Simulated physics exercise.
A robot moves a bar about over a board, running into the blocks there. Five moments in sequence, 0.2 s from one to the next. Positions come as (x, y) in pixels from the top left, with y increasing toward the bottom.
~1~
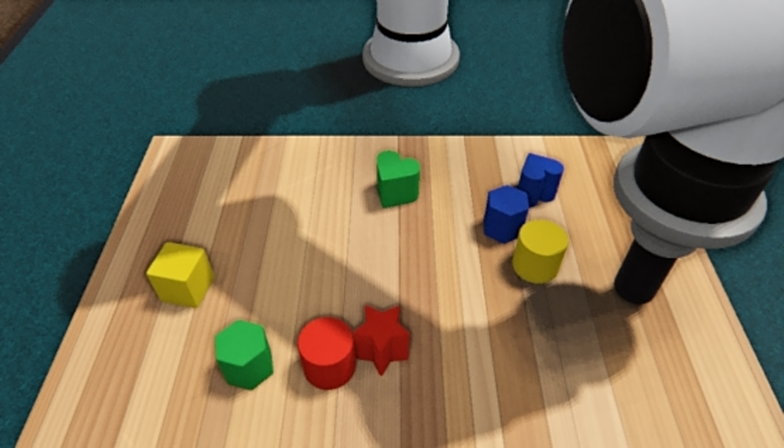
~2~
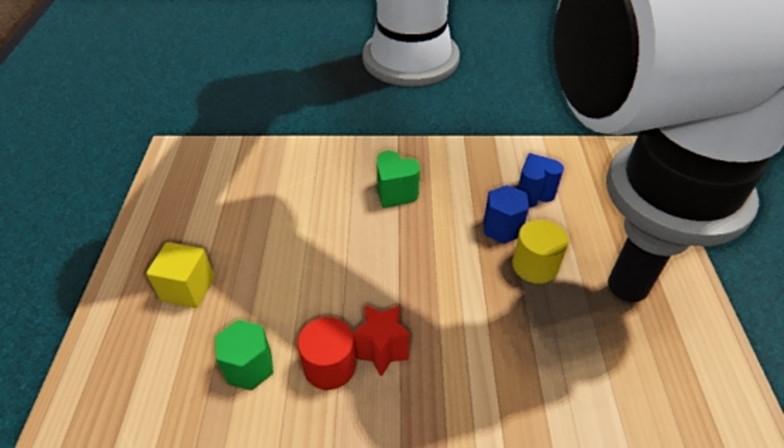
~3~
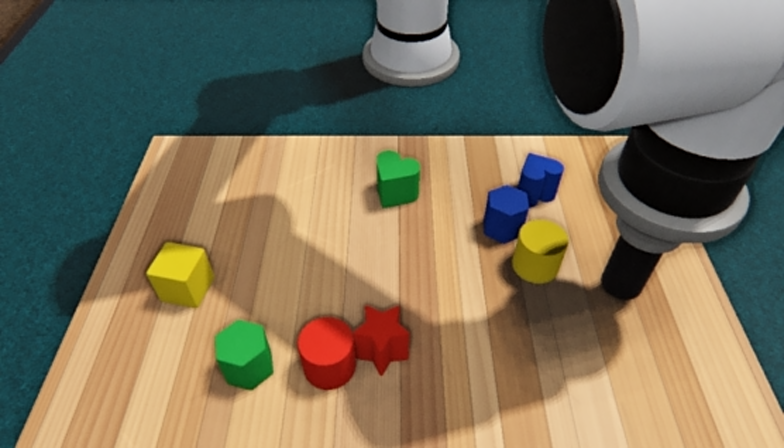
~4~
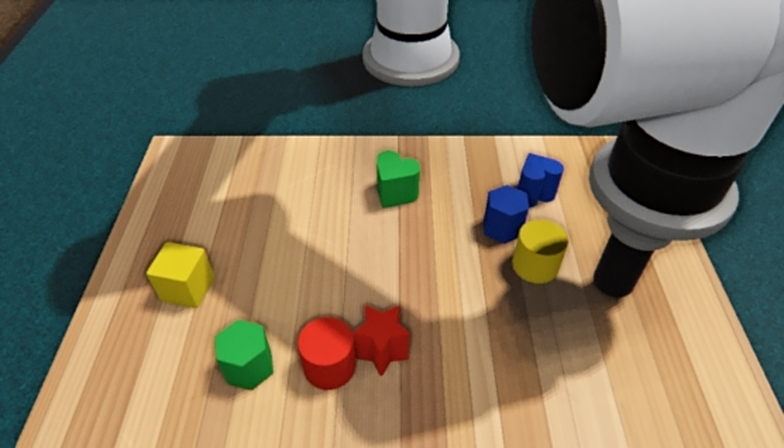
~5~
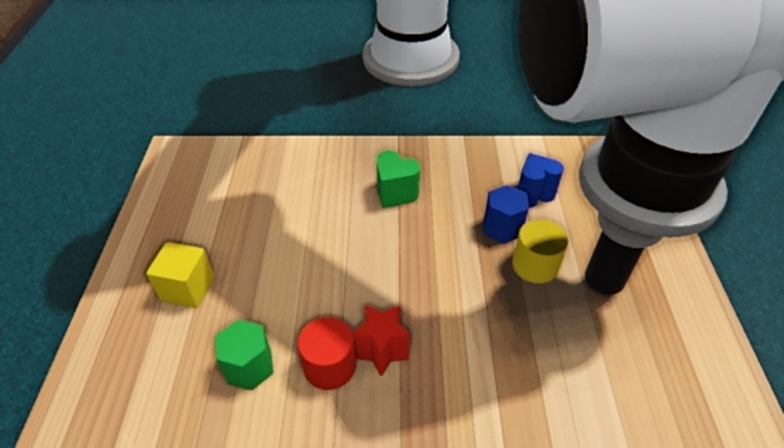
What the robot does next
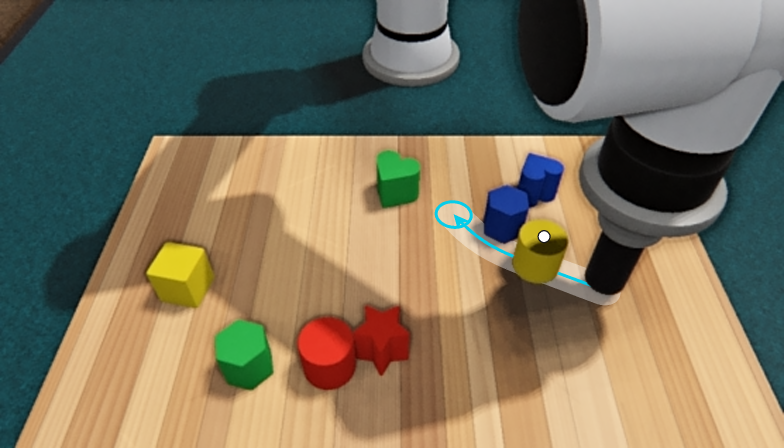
The footage shows a robot arm holding a dark bar over a wooden board of red, green, blue and yellow blocks; the bar moves slightly left toward the yellow cylinder on the right while the blocks stay still.
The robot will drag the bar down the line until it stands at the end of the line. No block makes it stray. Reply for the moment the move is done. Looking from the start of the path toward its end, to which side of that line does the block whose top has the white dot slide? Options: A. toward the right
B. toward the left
The answer is B.
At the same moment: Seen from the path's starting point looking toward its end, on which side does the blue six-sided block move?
Facing from start to end, it shifts right.
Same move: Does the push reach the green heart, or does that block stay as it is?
In the end it has not been moved.
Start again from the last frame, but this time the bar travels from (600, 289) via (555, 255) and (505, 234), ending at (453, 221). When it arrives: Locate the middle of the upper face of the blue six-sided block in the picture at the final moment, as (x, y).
Around (445, 167).
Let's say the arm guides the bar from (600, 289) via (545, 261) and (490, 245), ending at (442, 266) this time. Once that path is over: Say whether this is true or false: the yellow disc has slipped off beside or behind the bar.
My answer: False.
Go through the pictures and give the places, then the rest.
In the first frame, lower end of the bar at (634, 288), tops of blocks, green heart at (396, 165), blue six-sided block at (509, 199), yellow disc at (544, 237).
In the second frame, bar at (628, 286), blocks as before.
In the third frame, bar at (621, 284), blocks as before.
In the fourth frame, bar at (613, 282), blocks as before.
In the fifth frame, bar at (605, 279), green heart at (396, 165), blue six-sided block at (509, 199), yellow disc at (544, 237).
The drawn path runs from (600, 289) through (516, 257) to (454, 214); the dot is on the yellow disc.
On the path given first. One third of the way, bar at (545, 257); blue six-sided block at (500, 193), turned 30° clockwise; yellow disc at (507, 225).
Two thirds of the way, bar at (493, 236); blue six-sided block at (496, 189), turned 45° clockwise; yellow disc at (454, 210).
At the end, bar at (455, 204); green heart not moved; blue six-sided block at (491, 176), turned 80° clockwise; yellow disc at (420, 198).
